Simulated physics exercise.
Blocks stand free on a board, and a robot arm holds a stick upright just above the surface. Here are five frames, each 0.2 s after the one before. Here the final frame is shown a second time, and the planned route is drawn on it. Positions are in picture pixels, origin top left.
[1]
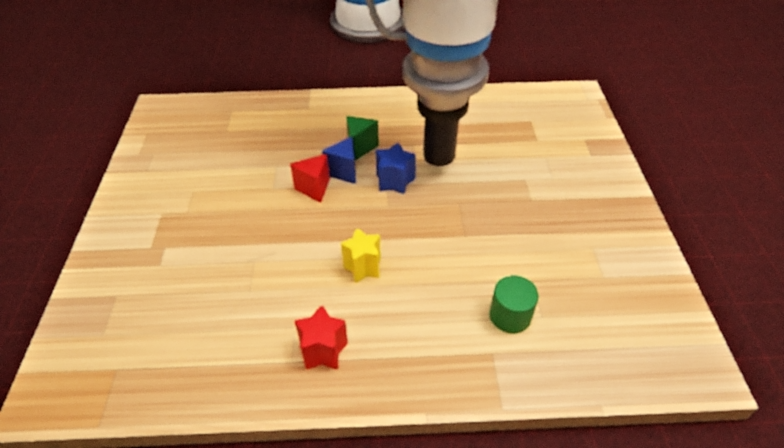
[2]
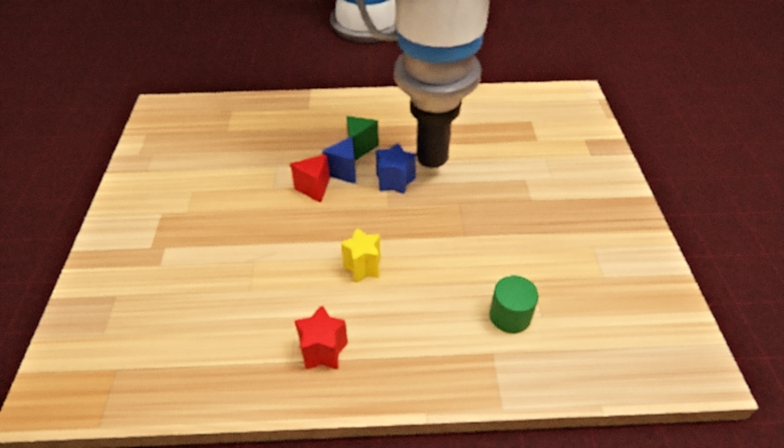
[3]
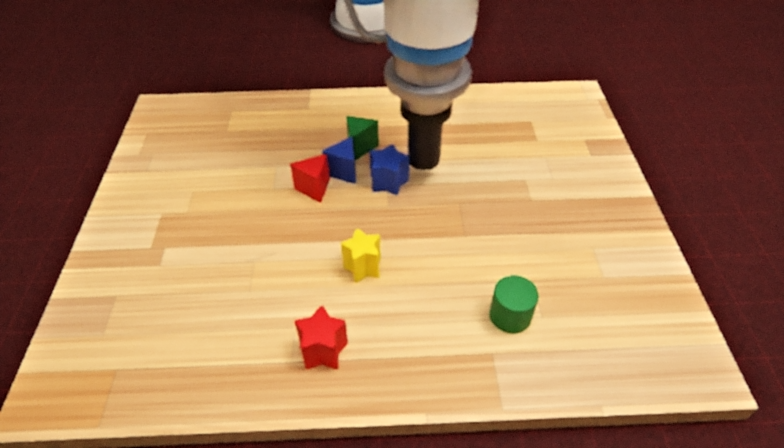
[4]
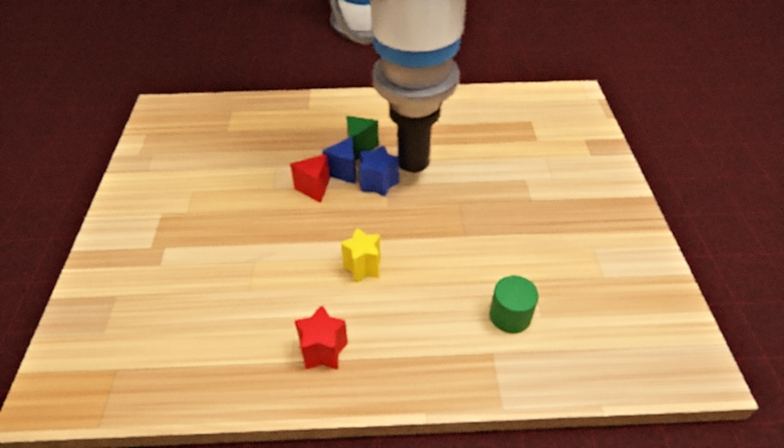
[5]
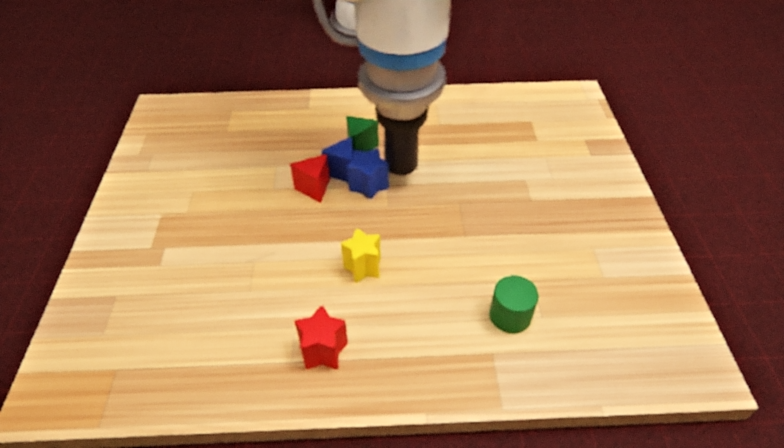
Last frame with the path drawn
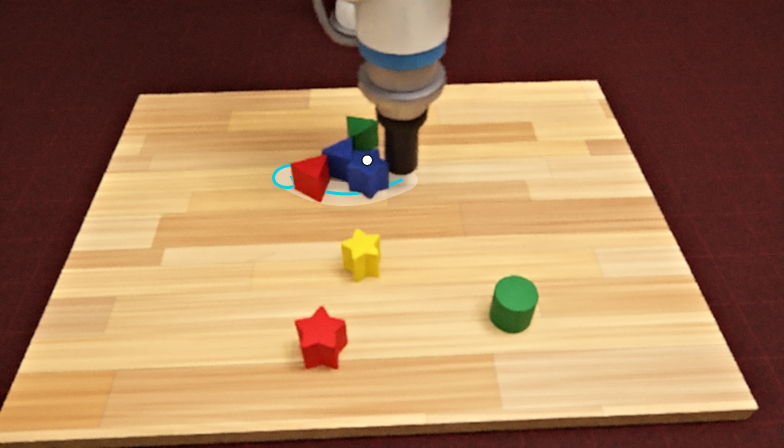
The robot arm moved its black stick slowly left across the wooden board, met the blue star-shaped block and pushed it a short way left, up close to the blue three-sided block.
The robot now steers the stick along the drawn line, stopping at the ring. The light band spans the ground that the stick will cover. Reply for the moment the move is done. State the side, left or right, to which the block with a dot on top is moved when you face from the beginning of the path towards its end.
Sideways shift: Left.
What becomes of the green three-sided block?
Answer: Unmoved.
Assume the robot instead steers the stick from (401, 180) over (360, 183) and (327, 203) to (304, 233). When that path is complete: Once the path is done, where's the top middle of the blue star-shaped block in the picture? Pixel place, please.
The middle of its upper face will lie at (273, 196).
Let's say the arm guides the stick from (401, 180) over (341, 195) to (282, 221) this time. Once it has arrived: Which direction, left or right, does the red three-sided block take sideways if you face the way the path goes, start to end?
It gets pushed right.
The line goes from (401, 180) over (364, 192) and (323, 191) to (290, 176); the dot is on the blue star-shaped block.
What follows on the original path. One third of the way, stick at (363, 177); red three-sided block at (299, 166); blue three-sided block at (327, 149), turned 65° clockwise; blue star-shaped block at (330, 173).
Two thirds of the way, stick at (320, 176); red three-sided block at (261, 166); blue three-sided block at (321, 148), turned 95° clockwise; blue star-shaped block at (287, 173).
At the end, stick at (287, 161); red three-sided block at (229, 166), turned 20° anticlockwise; blue three-sided block at (311, 141), turned 145° clockwise; green three-sided block unmoved; blue star-shaped block at (259, 167), turned 20° anticlockwise.
